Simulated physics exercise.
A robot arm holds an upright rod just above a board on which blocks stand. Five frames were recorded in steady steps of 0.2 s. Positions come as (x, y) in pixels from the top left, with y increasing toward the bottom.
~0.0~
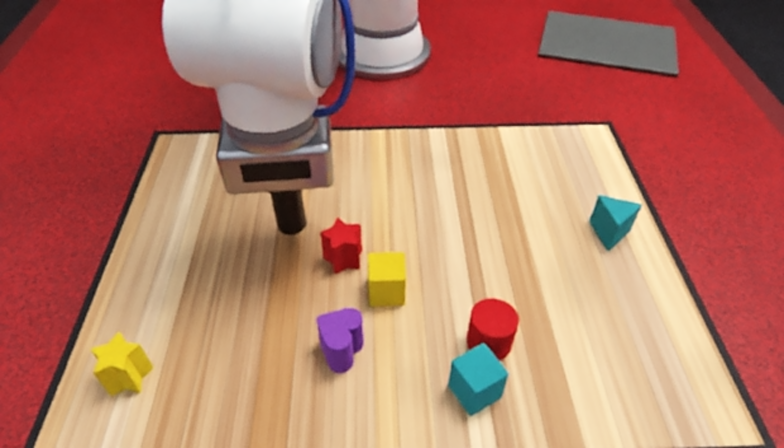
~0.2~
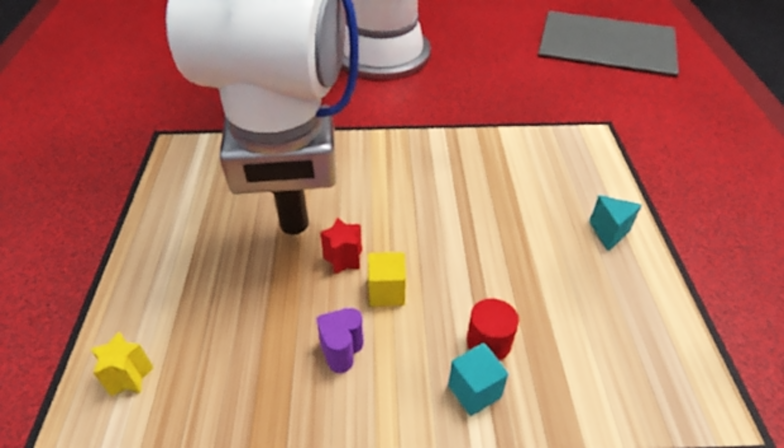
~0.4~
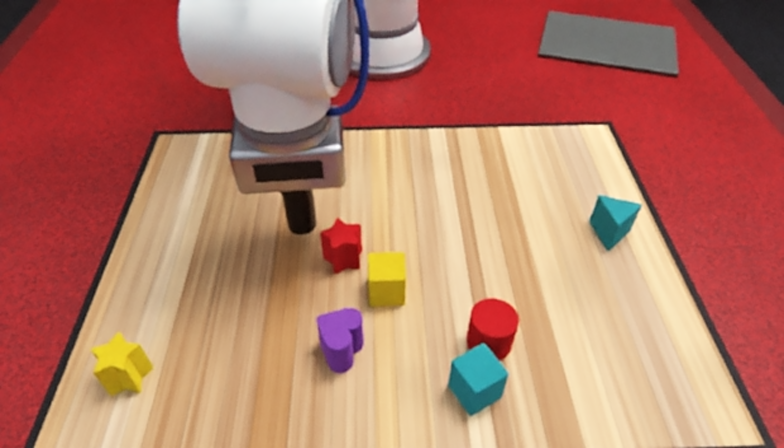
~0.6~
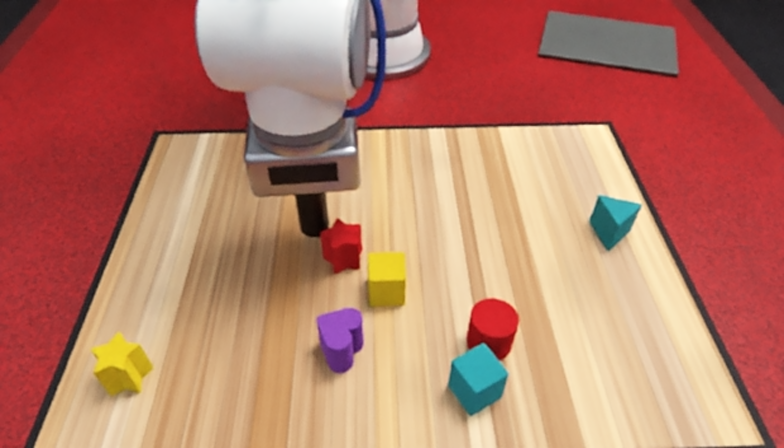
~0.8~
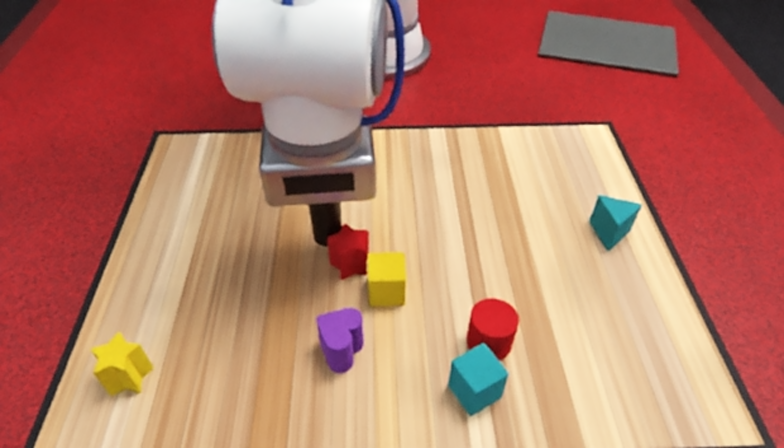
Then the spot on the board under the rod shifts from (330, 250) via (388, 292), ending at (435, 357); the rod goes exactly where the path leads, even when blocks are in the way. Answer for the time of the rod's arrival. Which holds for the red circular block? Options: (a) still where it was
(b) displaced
Option b.
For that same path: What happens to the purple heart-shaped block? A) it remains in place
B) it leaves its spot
The one that fits is A, it remains in place.
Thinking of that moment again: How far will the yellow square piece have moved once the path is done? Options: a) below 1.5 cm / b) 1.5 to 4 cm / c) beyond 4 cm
c - beyond 4 cm.
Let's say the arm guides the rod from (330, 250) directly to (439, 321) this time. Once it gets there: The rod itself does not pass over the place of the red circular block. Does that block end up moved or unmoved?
It ends up somewhere else.
The first path, step by step. One third of the way, rod (370, 261); red star (396, 263); yellow square piece (416, 290).
Two thirds of the way, rod (404, 298); red star (434, 300); yellow square piece (460, 328), turned 15° anticlockwise; red circular block (502, 318).
At the end, rod (436, 344); purple heart-shaped block in place; red star (471, 344), turned 15° anticlockwise; yellow square piece (503, 374), turned 25° anticlockwise; turquoise square piece (526, 413); red circular block (509, 320).
